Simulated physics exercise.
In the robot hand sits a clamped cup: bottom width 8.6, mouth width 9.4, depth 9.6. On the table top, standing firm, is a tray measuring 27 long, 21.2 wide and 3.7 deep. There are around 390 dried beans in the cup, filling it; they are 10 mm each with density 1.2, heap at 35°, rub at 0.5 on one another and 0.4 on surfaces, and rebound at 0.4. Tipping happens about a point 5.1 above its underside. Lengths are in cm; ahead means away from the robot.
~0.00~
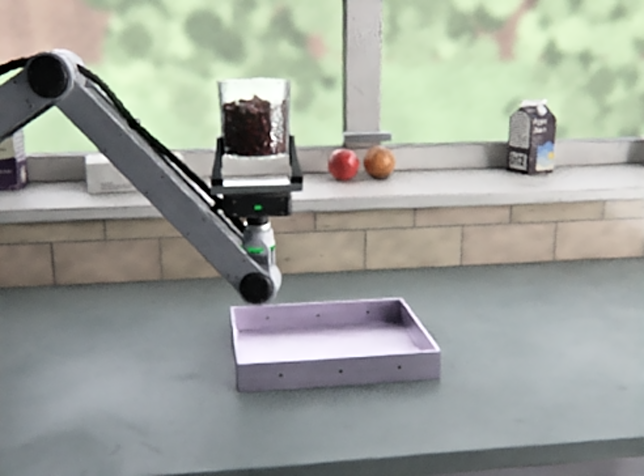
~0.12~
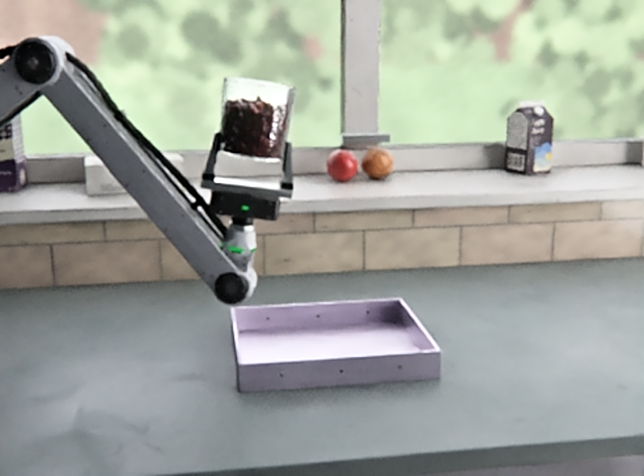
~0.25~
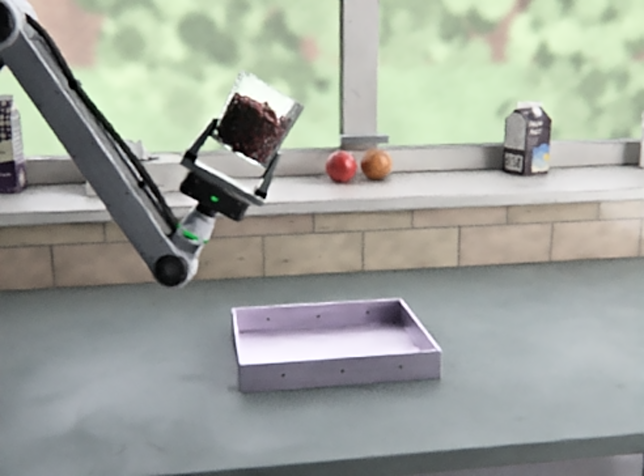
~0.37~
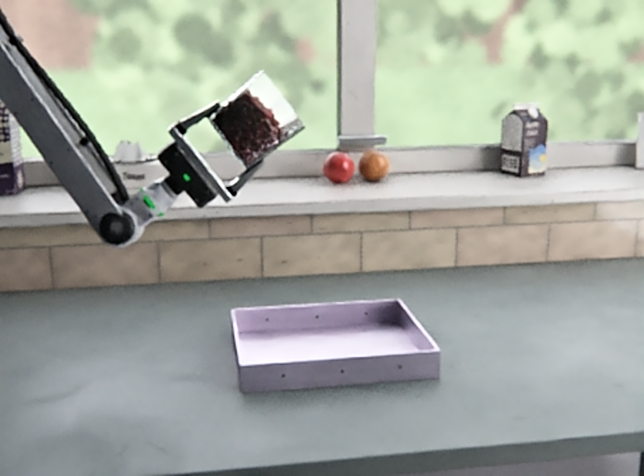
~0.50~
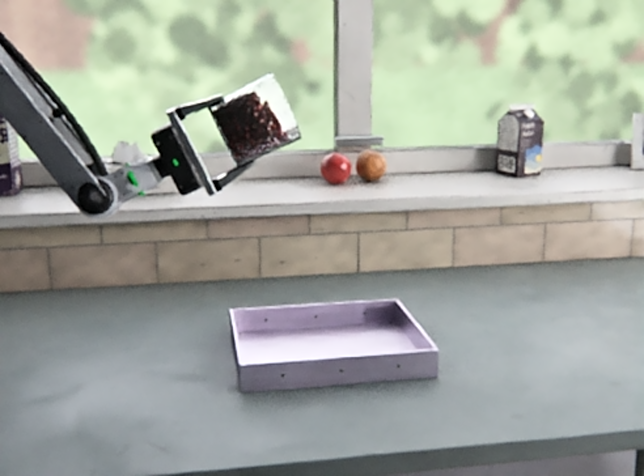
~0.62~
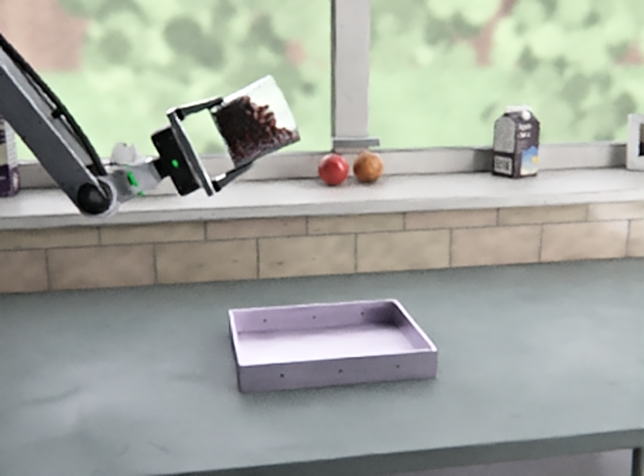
A robot arm moves left while tilting a clear cup of dark beans to the right.
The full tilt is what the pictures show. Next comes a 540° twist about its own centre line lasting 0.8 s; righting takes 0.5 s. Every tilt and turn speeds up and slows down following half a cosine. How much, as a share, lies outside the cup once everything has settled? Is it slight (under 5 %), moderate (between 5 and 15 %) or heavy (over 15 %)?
It is slight, under 5 %.
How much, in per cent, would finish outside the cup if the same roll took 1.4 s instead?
Then roughly 5 %.
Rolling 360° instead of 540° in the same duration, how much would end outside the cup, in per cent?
Then about 0 percent.
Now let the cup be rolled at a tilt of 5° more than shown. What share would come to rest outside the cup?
It would come to roughly 5 percent.
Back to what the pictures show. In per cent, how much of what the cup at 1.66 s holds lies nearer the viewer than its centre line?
50 in a hundred, more or less.
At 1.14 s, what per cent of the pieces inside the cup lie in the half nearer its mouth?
Close to 30 per cent lies in the mouth half.
After 1.14 s, tipped 66°, highest piece 40 above the table; 391 in the cup, 1 in the tray, 2 in flight or on a rim.
After 1.66 s, tipped 35°, highest piece 37 above the table; 388 in the cup, 5 in the tray, 1 in flight or on a rim.
After 2.12 s, upright, highest piece 40 above the table; 388 in the cup, 6 in the tray.
After 2.82 s, upright, highest piece 40 above the table; 388 in the cup, 6 in the tray.
At rest, 388 in the cup, 6 in the tray. That is 2 % outside the cup.
